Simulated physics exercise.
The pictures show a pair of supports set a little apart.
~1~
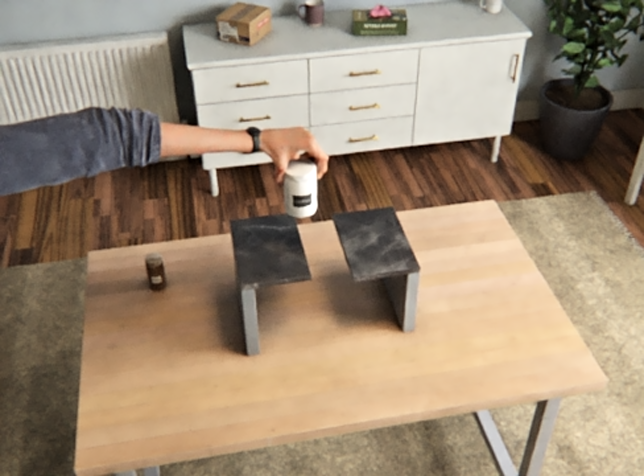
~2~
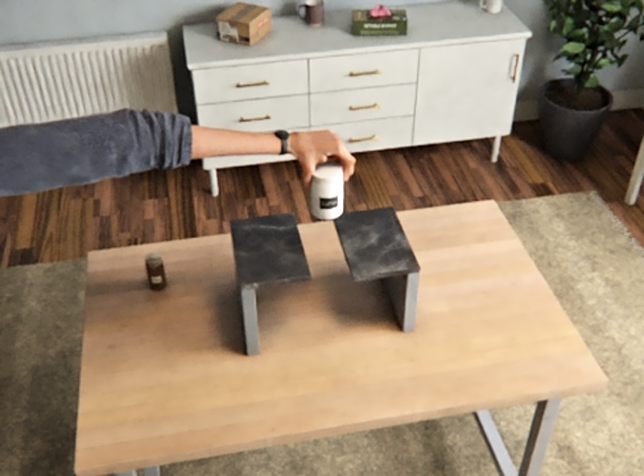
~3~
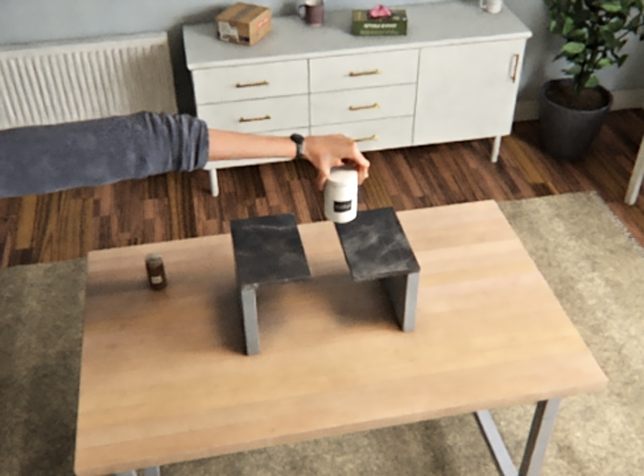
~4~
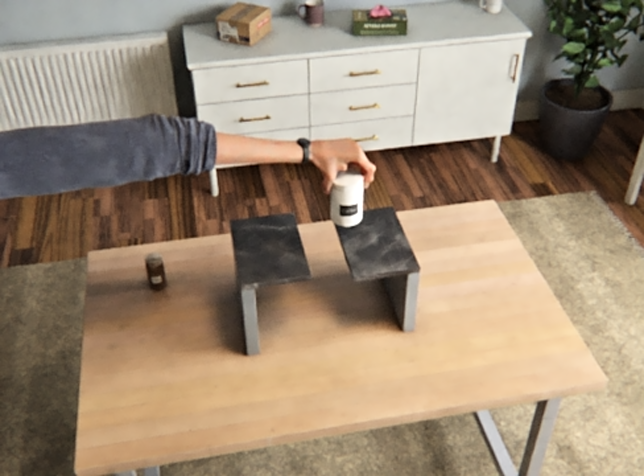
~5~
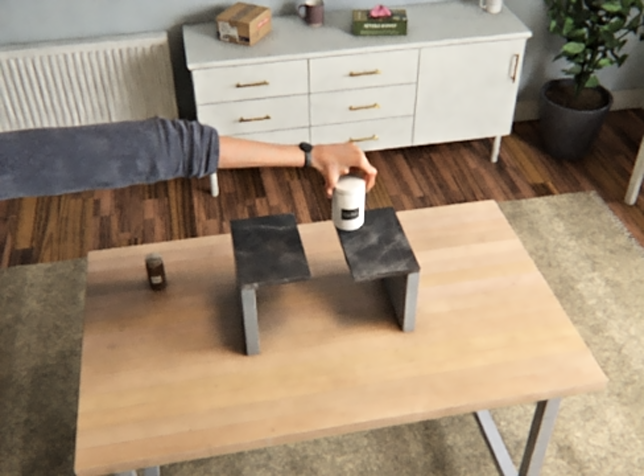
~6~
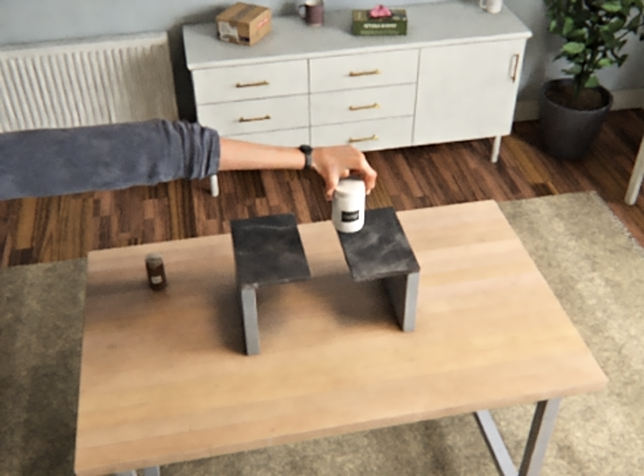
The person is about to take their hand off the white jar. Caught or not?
It is caught.
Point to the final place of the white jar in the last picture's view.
Near (348, 224).
Then, 0.20 s after the last picture, white jar slid about its own width near (348, 221).
Then, 0.40 s after the last picture, white jar slid about its own width near (348, 224).
At rest, moved from the start, white jar; brown shaker in place. Seen from the same camera at the end, white jar near (348, 224). The jar lodges.
